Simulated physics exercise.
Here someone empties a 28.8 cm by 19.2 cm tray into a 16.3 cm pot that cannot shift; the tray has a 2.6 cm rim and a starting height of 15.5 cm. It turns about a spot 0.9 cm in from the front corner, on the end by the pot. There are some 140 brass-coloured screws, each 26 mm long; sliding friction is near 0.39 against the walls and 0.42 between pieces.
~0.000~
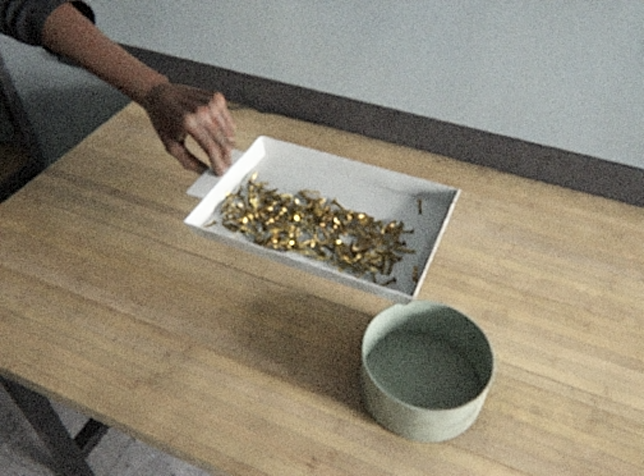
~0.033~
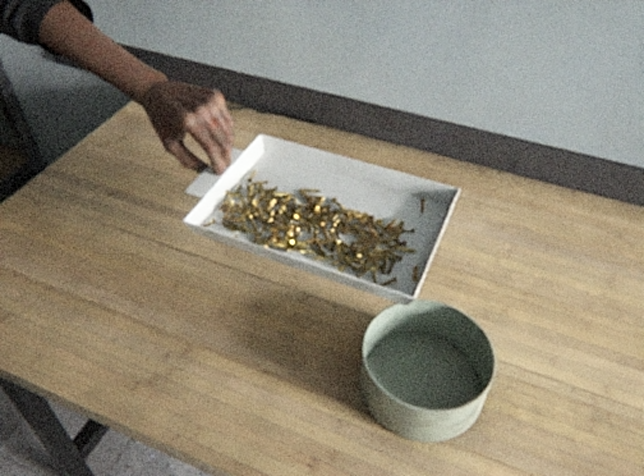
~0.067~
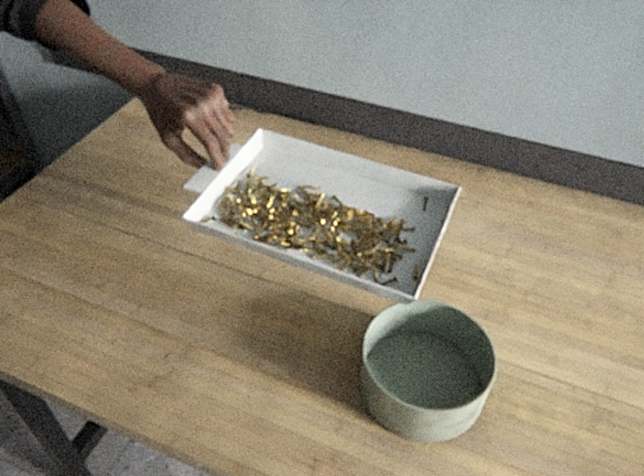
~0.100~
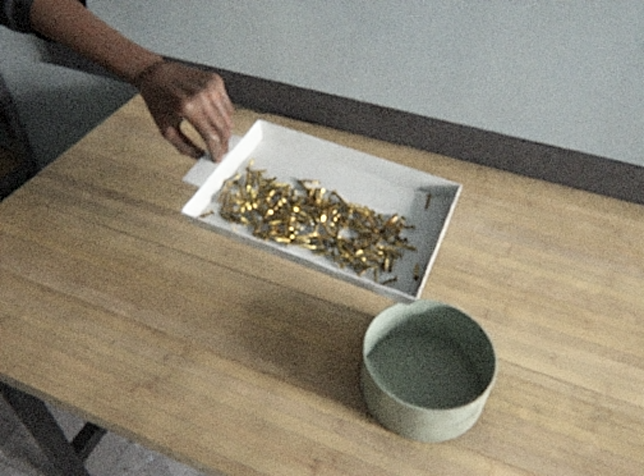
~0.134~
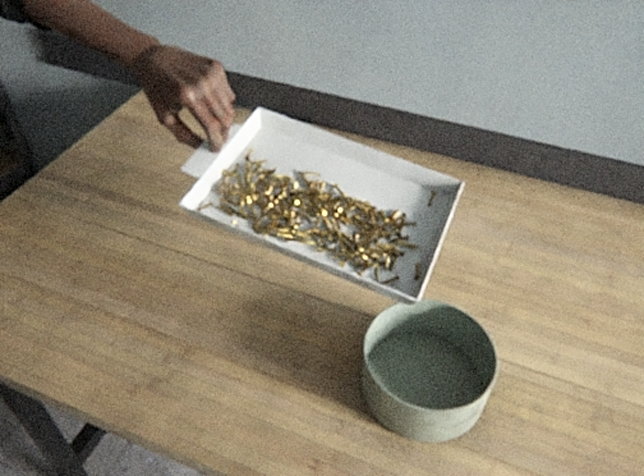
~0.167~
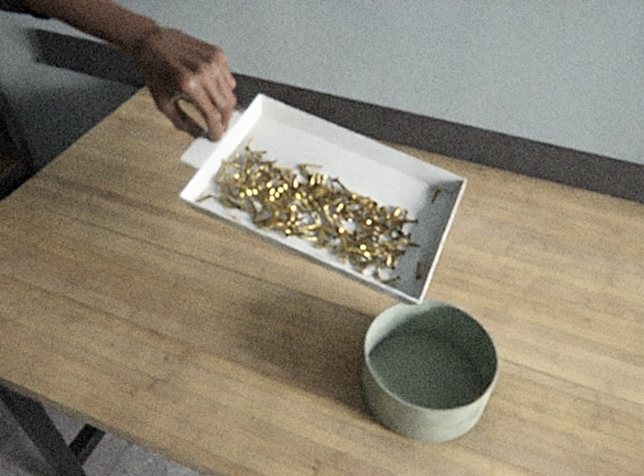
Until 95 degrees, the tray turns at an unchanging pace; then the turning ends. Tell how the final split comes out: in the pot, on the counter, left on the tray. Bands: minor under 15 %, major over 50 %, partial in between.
Pot: That should get more than half. Counter: That should get only a little. Tray: That should get only a little.
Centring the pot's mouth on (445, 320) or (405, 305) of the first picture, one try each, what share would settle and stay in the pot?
The shares would be near 30 and 0 per cent respectively.
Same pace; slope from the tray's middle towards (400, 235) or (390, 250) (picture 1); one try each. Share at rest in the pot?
First try: About 30 percent; second try: About 70 percent.
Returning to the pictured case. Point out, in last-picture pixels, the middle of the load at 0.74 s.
Roughly pixel (444, 313).
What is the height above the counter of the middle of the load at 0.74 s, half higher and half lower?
About 16 cm.
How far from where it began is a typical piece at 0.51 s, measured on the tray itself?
Displacement on the tray: About 6 cm.
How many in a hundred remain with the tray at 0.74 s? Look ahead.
Reading: Approx. 55%.
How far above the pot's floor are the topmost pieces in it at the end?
Measured height: Approx. 3.5 cm.
After 0.51 s, tilt 53 degrees; the tray holds 100 %, the pot 0 %.
After 0.74 s, tilt 80 degrees; the tray holds 55 %, the pot 5 %.
Then, at 1.08 s, tilt 95 degrees; the tray holds 0 %, the pot 90 %.
At rest (2.4 s), pot 95 %, counter 5 %, tray 0 %.
